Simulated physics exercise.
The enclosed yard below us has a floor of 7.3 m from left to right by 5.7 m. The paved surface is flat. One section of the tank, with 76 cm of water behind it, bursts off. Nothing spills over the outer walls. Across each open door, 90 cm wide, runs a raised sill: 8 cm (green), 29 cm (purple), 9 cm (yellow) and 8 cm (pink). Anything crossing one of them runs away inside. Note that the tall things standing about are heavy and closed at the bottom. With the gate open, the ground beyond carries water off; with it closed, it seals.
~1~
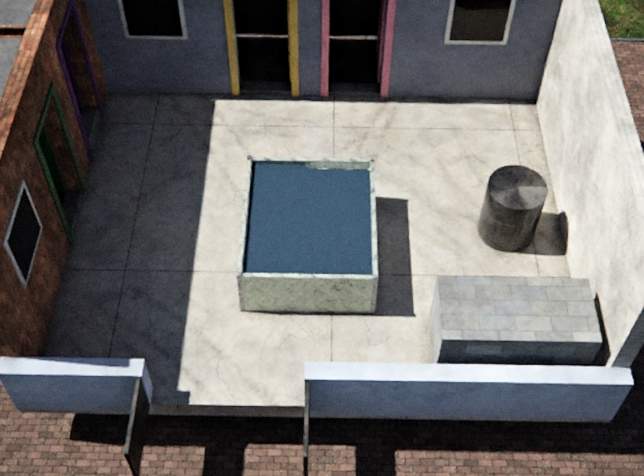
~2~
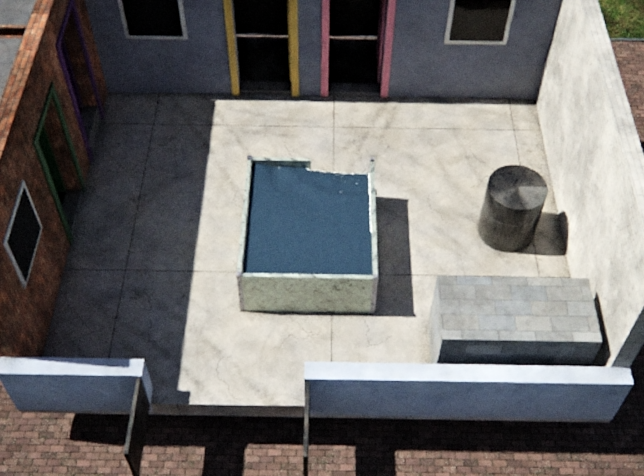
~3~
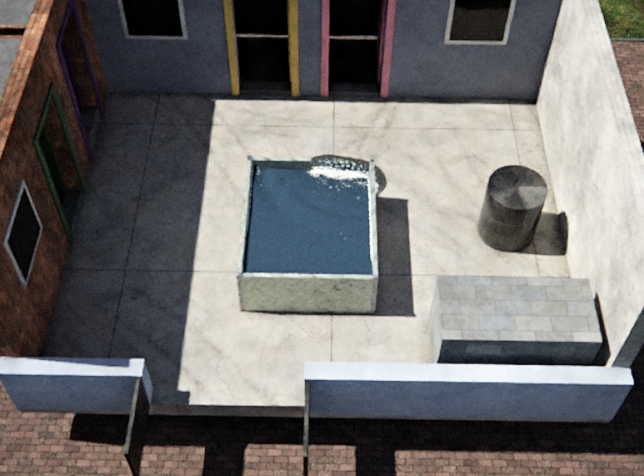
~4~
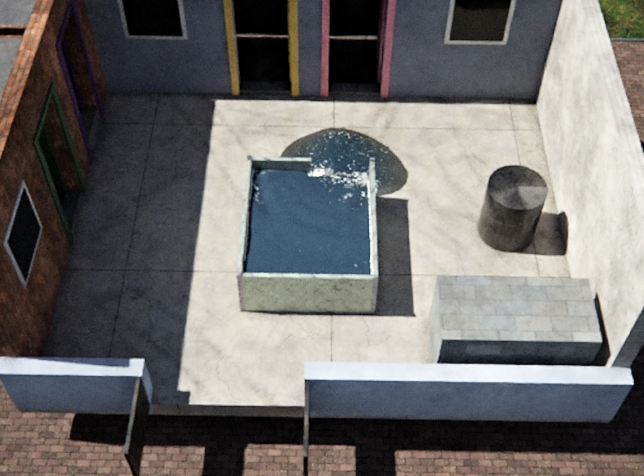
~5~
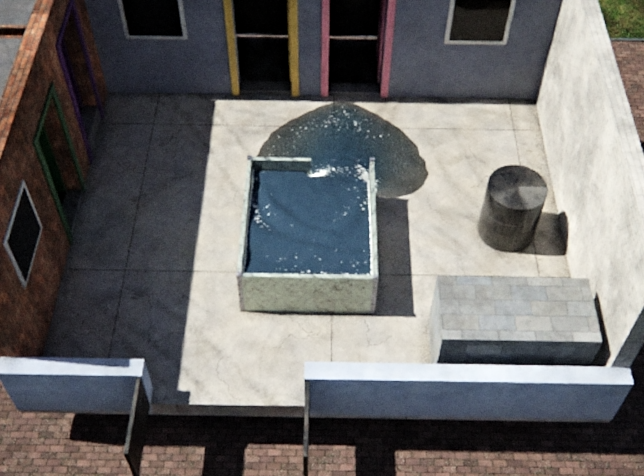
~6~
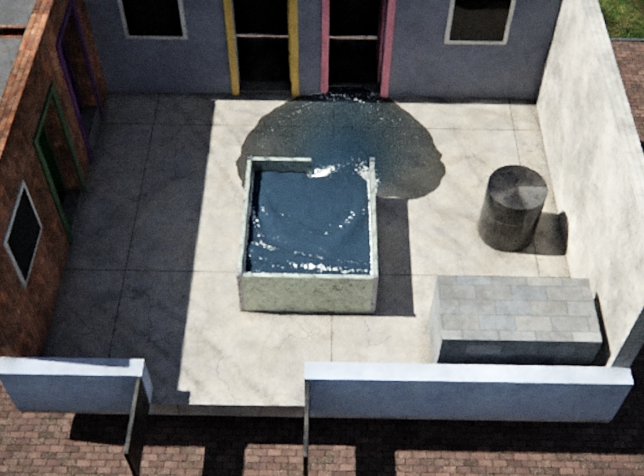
At the start, a square tank full of still, dark blue water sits in a sunlit walled yard, near a dark cylinder and a grey block. Part of its far wall gives way, and water pours out, spreading across the pale floor in a widening, rounded sheet toward the yellow and pink doorways.
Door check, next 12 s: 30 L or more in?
Green door no, purple door no, yellow door yes, pink door yes.
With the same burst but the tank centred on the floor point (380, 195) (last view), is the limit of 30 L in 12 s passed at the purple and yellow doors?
Then: Purple under, yellow below.
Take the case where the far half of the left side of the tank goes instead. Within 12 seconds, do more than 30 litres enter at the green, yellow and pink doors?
Outcomes - green: Exceeded, yellow: Not exceeded, pink: Not exceeded.
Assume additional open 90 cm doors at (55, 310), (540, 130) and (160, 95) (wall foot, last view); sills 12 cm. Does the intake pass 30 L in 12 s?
So, in the order given, it's shy of the mark, then beyond the mark, then shy of the mark.
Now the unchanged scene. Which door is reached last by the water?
It would be the green one.
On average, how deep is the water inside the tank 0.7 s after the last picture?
It averages close to 52 cm.
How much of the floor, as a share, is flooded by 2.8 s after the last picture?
40 %.
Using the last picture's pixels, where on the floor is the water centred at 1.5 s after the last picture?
Close to (330, 202) in the last picture.
Then, 0.7 s after the last picture water covers 25 % of the floor and is deepest (42 cm) near (339, 193); green door not reached, purple door not reached, yellow door 18 cm at the sill, 9 L in, pink door 19 cm at the sill, 100 L in.
Then, 1.5 s after the last picture water covers 30 % of the floor and is deepest (40 cm) near (528, 101); green door not reached, purple door not reached, yellow door 20 cm at the sill, 44 L in, pink door 26 cm at the sill, 253 L in.
Then, 2.8 s after the last picture water covers 40 % of the floor and is deepest (24 cm) near (350, 193); green door not reached, purple door 12 cm at the sill, 0 L in, yellow door 13 cm at the sill, 83 L in, pink door 21 cm at the sill, 402 L in.
Then, 6.3 s after the last picture water covers 80 % of the floor and is deepest (14 cm) near (526, 214); green door 4 cm at the sill, 0 L in, purple door 8 cm at the sill, 0 L in, yellow door 8 cm at the sill, 101 L in, pink door 13 cm at the sill, 531 L in.
Then, 11.3 s after the last picture water covers 95 % of the floor and is deepest (10 cm) near (349, 98); green door 4 cm at the sill, 0 L in, purple door 6 cm at the sill, 0 L in, yellow door 5 cm at the sill, 102 L in, pink door 9 cm at the sill, 554 L in.
